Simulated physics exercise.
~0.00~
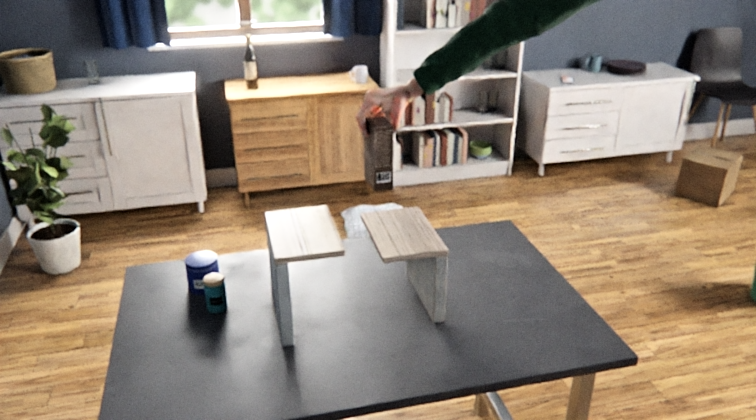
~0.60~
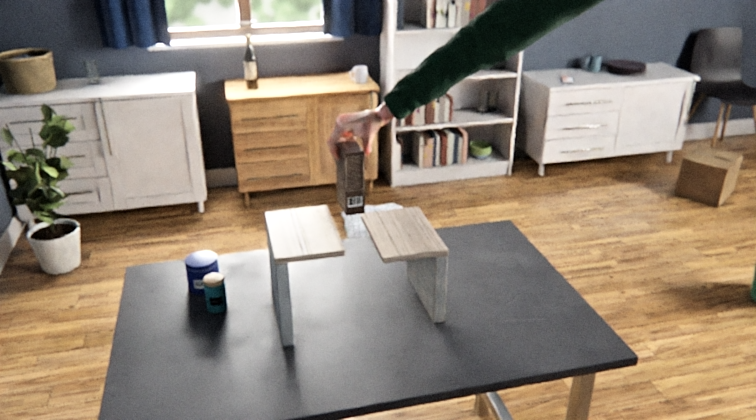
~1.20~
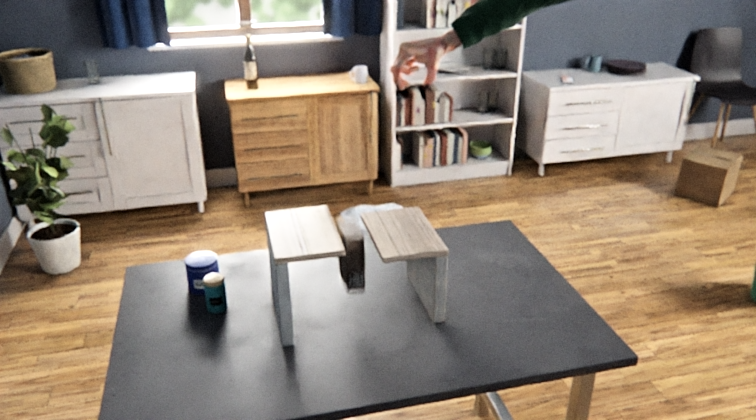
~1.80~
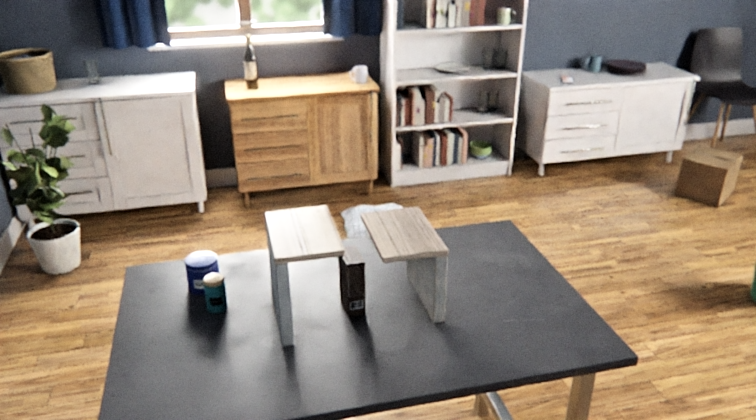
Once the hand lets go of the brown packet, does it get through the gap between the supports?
Yes, the packet drops through the gap and ends up standing on the table between the two supports.
A brown packet, released by a hand, drops upright between two supports onto the table.
